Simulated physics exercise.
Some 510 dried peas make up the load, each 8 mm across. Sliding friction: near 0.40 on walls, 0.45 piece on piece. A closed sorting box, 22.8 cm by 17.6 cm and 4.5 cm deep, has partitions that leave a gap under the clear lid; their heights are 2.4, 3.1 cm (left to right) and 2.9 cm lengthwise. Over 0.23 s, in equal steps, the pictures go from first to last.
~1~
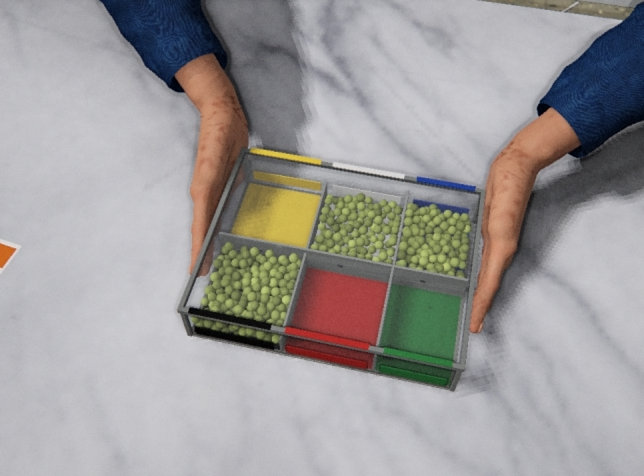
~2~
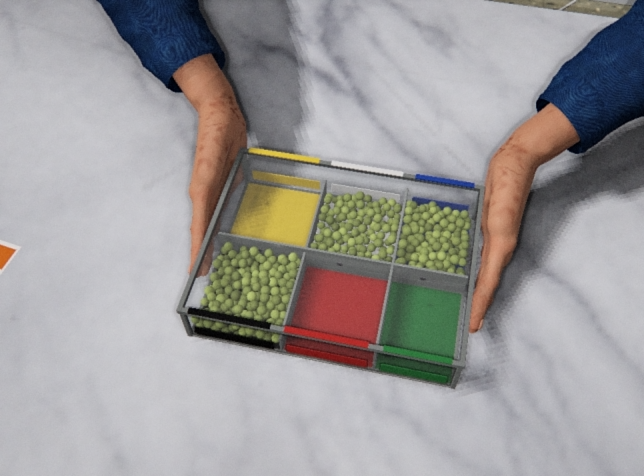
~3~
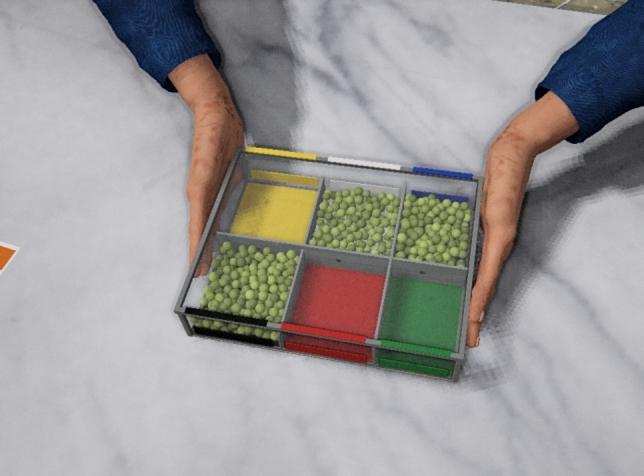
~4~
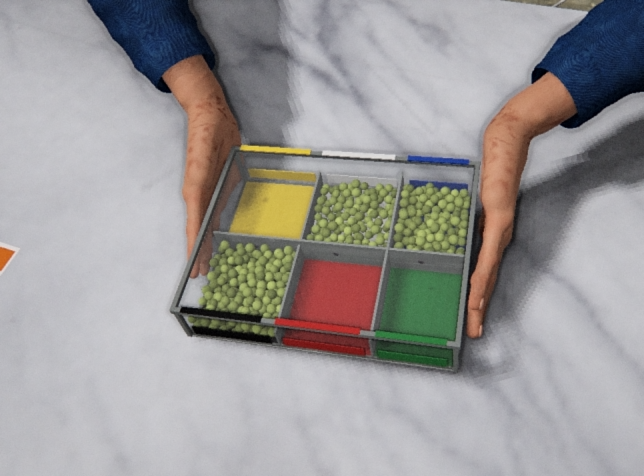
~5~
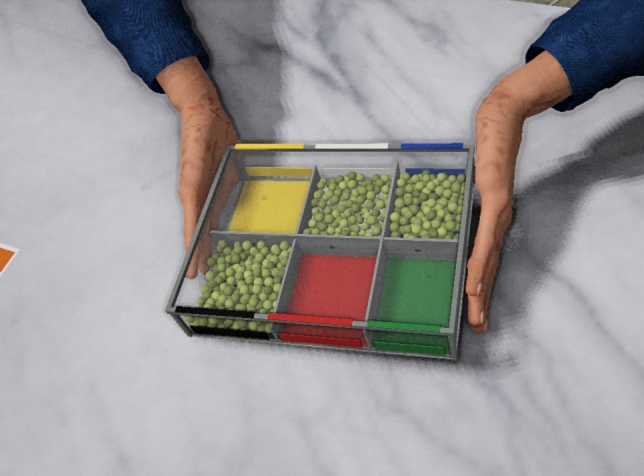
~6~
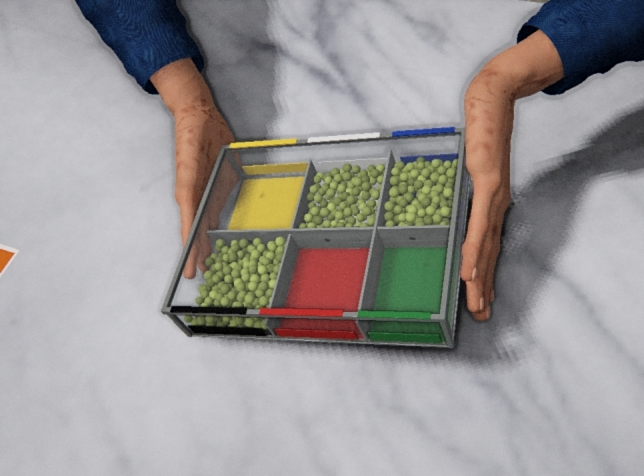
On a pale marble surface, two hands in blue knitted sleeves hold a clear-lidded, six-section box, with green peas in the white, blue and black sections. The hands gradually tilt the box, its right side rising and its left front corner lowest, while the peas stay in the same three sections.
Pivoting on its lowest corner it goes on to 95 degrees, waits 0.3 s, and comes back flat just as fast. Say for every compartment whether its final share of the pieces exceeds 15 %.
Red compartment: Misses the mark; blue compartment: Passes the mark; green compartment: Misses the mark; yellow compartment: Passes the mark; white compartment: Misses the mark; black compartment: Passes the mark.
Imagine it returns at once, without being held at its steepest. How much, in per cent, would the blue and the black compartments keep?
In per cent: Blue 20, black 40.
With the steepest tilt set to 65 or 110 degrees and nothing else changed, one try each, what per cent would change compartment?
Around 10 and 40 in a hundred, respectively.
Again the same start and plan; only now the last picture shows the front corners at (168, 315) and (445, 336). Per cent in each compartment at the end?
Final shares: Red 0%, blue 20%, green 0%, yellow 15%, white 5%, black 60%.
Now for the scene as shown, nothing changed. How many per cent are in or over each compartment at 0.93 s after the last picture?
Red 0, blue 25, green 0, yellow 20, white 10, black 45.
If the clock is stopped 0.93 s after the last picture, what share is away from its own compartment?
About 25 %.
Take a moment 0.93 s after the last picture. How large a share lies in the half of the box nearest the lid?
I'd say around 50 percent of the pieces.
Then, 0.93 s after the last picture, tilt 95 degrees; blue 25 %, yellow 20 %, white 10 %, black 45 %.
Then, 1.55 s after the last picture, tilt 49 degrees; blue 25 %, yellow 30 %, white 5 %, black 45 %.
Then, 2.21 s after the last picture, tilt 0 degrees; blue 20 %, yellow 30 %, white 5 %, black 45 %.
In the end, red 0 %, blue 20 %, green 0 %, yellow 30 %, white 5 %, black 45 %.
